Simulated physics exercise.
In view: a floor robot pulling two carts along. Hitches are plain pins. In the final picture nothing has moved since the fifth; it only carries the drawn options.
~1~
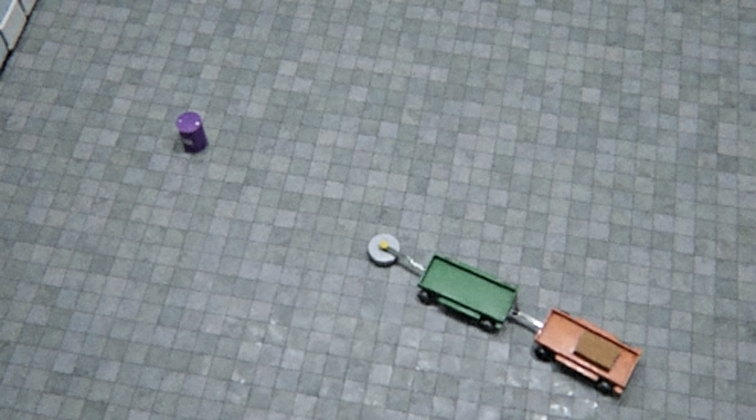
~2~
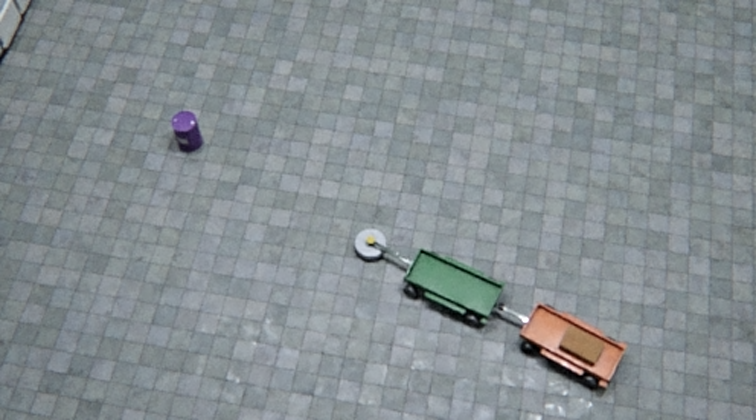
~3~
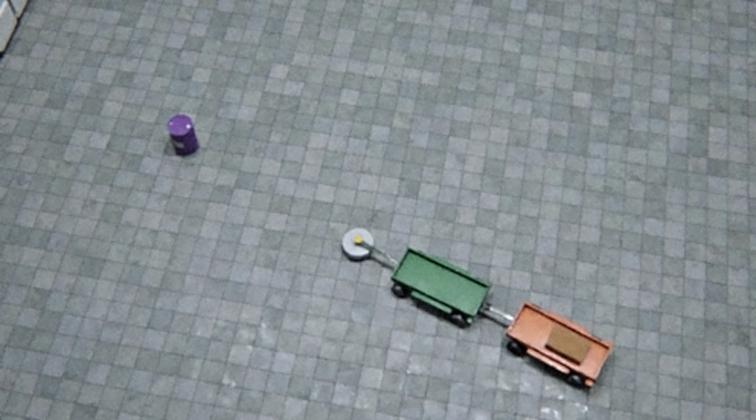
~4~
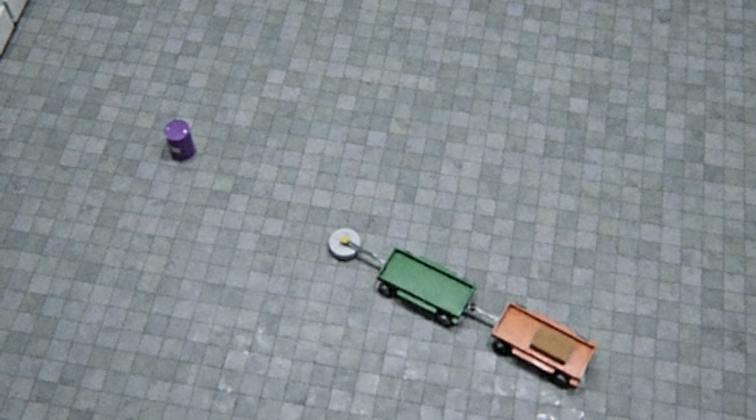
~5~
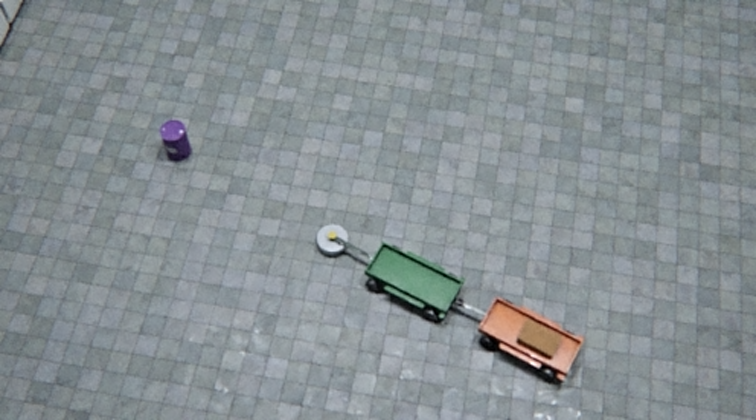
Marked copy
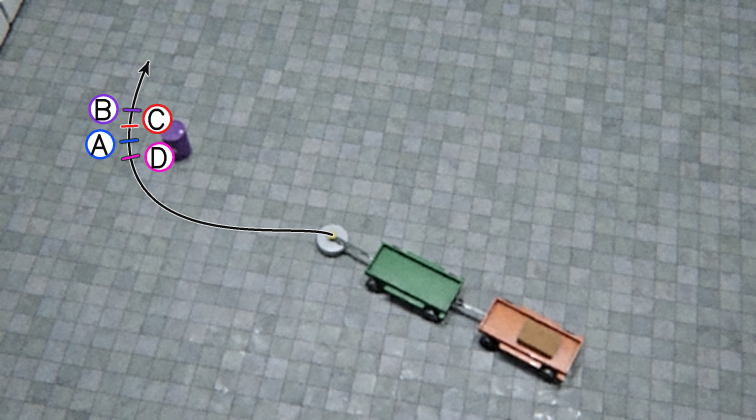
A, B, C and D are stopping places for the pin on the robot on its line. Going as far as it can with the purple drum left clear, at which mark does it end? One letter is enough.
It can go as far as C.
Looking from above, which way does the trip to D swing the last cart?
For that mark, anticlockwise.
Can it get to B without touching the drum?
For that mark, no.
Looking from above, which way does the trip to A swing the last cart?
Anticlockwise.
On the copy, A at (129, 141); B at (132, 110); C at (130, 126); D at (131, 157); the route from (332, 235) via (155, 200) to (148, 62).
On C. First, robot (232, 232), last cart (438, 291).
Then, robot (148, 196), last cart (345, 256).
Finally, robot (131, 131), last cart (274, 236); nothing has been touched.
By contrast, A is safe but short; B is too far, the drum has been hit; D is safe but short.
